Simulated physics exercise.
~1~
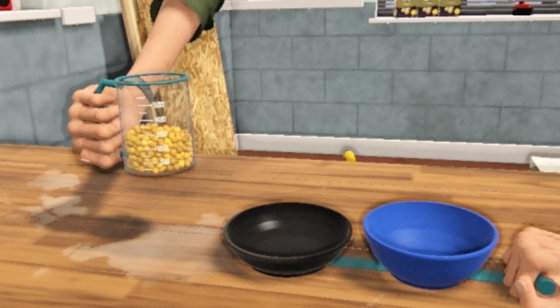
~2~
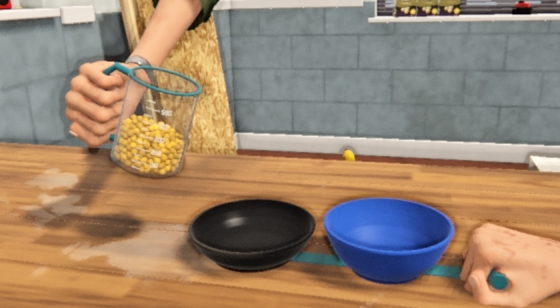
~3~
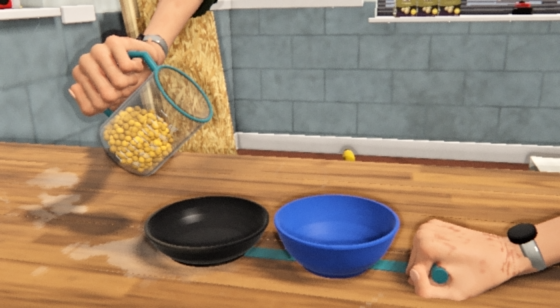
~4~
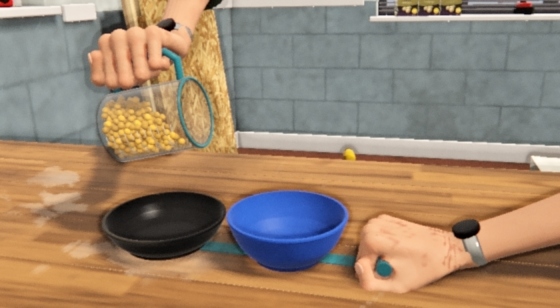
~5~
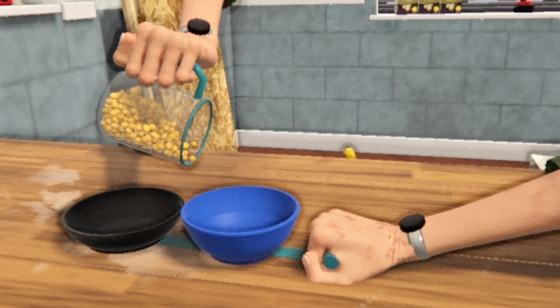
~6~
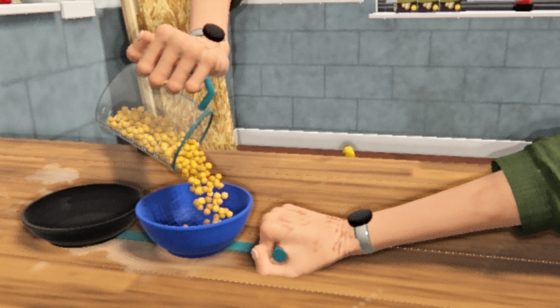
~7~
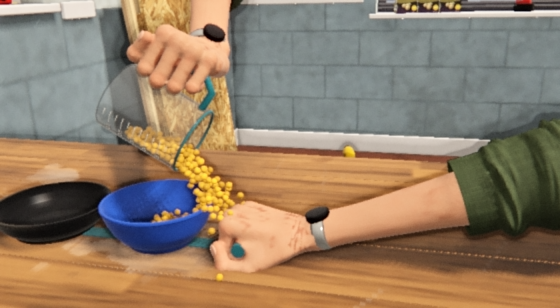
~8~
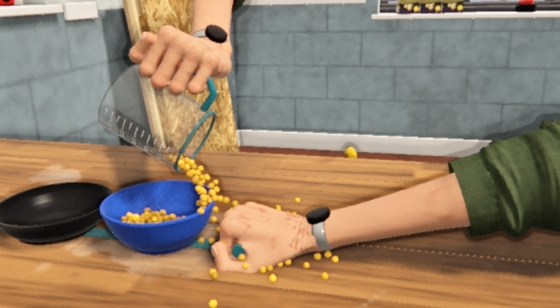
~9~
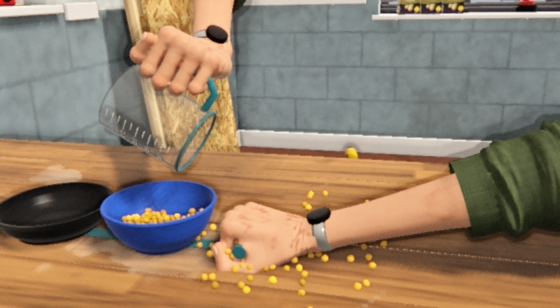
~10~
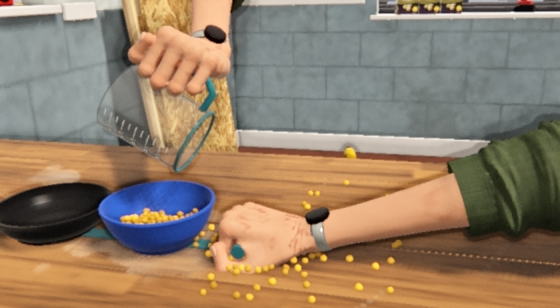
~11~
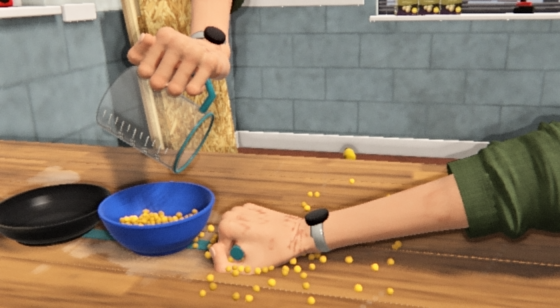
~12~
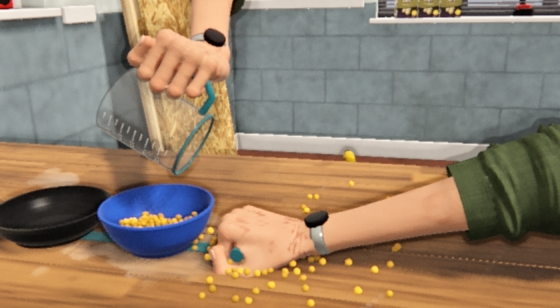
A wooden tabletop stands before a grey tiled wall with a white ledge, seen from the front and slightly above, the view swaying a little. At the upper left, a hand holds a clear jug of yellow kernels with a teal rim, while another hand pulls a black bowl and a blue bowl leftward by a teal strip. The jug tips steadily and kernels pour into the blue bowl as it slides beneath. The bowls stop at the left, and the later kernels spill beside them, scattering around the pulling hand. The jug ends empty, the blue bowl holds a heap, and the black bowl stays empty.
